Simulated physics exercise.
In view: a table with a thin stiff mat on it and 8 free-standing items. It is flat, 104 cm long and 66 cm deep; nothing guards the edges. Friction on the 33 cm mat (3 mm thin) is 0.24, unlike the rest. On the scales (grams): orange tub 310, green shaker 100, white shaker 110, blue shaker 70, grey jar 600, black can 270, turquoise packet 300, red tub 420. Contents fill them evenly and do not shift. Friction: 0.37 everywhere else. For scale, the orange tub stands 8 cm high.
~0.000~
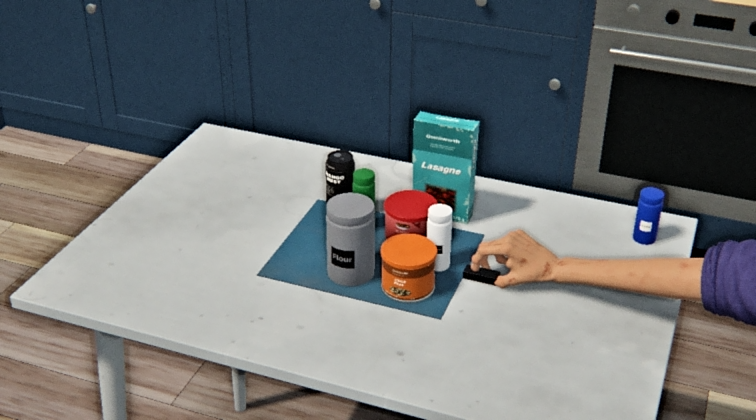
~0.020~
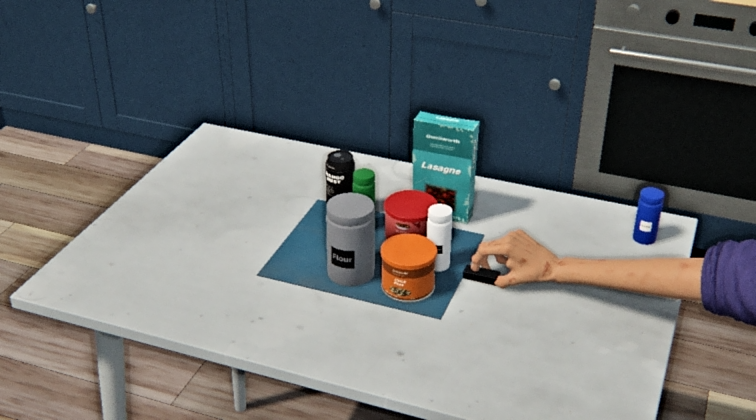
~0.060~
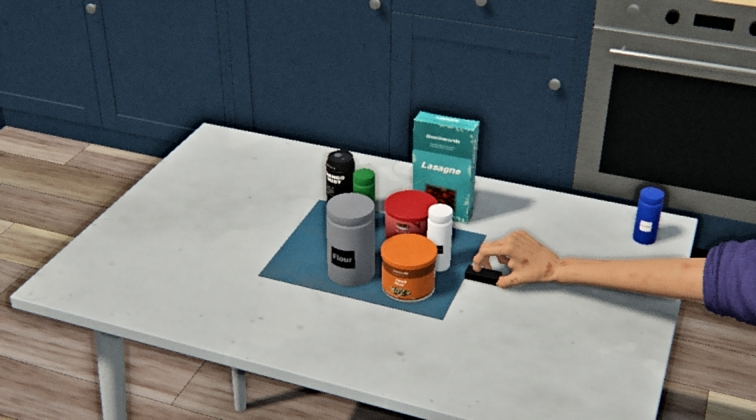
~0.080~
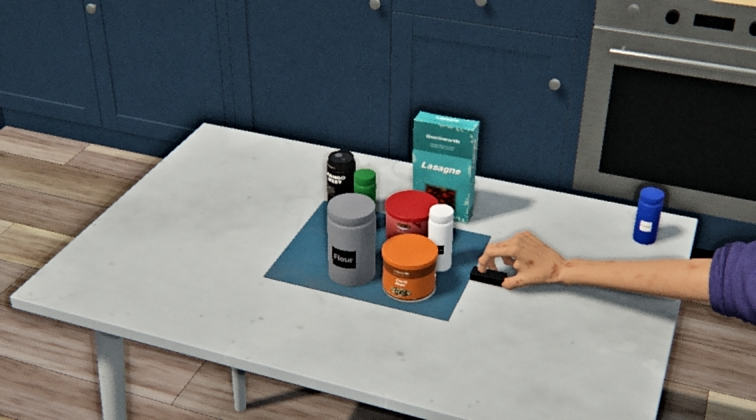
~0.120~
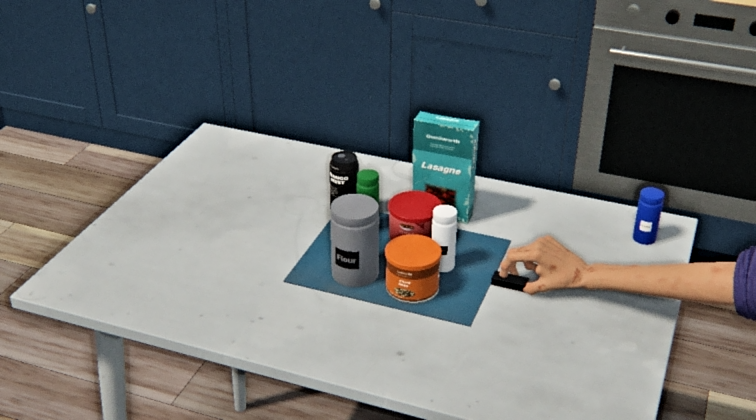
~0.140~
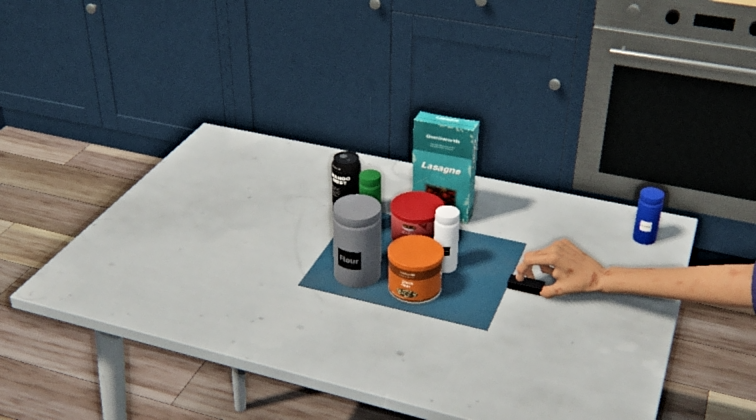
A pale marble-look table stands on a wooden floor before dark blue kitchen cabinets and an oven, seen from above at a steady angle. A grey jar, orange tub, red tub, white shaker, green shaker and black can cluster on and around a blue mat, with a turquoise lasagne packet behind and a blue shaker at right. A hand holds still, then draws the mat rightward, the clustered containers shifting slightly with it.
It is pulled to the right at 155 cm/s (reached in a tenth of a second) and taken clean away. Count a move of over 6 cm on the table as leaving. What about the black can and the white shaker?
The black can keeps its place, the white shaker ends elsewhere.
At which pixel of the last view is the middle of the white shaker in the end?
Near (585, 266).
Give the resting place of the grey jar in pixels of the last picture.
Around (389, 250).
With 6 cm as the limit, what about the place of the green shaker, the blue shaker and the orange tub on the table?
The green shaker leaves its spot; the blue shaker holds its spot; the orange tub ends elsewhere.
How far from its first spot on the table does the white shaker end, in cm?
Some 25 cm.
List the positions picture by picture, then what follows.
Mat out by 0 cm; black can (341, 186); white shaker (439, 238), in the first frame.
Mat out by 0 cm; blue shaker (648, 216); grey jar (351, 240), in the second frame.
Mat out by 0 cm; turquoise packet (444, 169); red tub (411, 220), in the third frame.
Mat out by 1 cm; orange tub (410, 269), in the fourth frame.
Mat out by 5 cm; blue shaker (648, 216); grey jar (355, 240), in the fifth frame.
Mat out by 8 cm; black can (347, 187); white shaker (446, 239), in the sixth frame.
Around 0.34 s, mat out by 39 cm; white shaker shifted 11 cm near (501, 251); black can shifted 3 cm near (354, 190); green shaker at 18° to upright.
Around 0.54 s, mat out by 70 cm; white shaker at 73° to upright near (569, 274); black can shifted 3 cm near (353, 190); green shaker at 58° to upright.
Finally (2.7 s), on their side or leaning hard on the table, green shaker and white shaker; not toppled but over 6 cm from the start, orange tub, grey jar and red tub; the other 3 still in place (within 6 cm). Final places as that camera would see them, black can near (354, 190), white shaker near (585, 266).
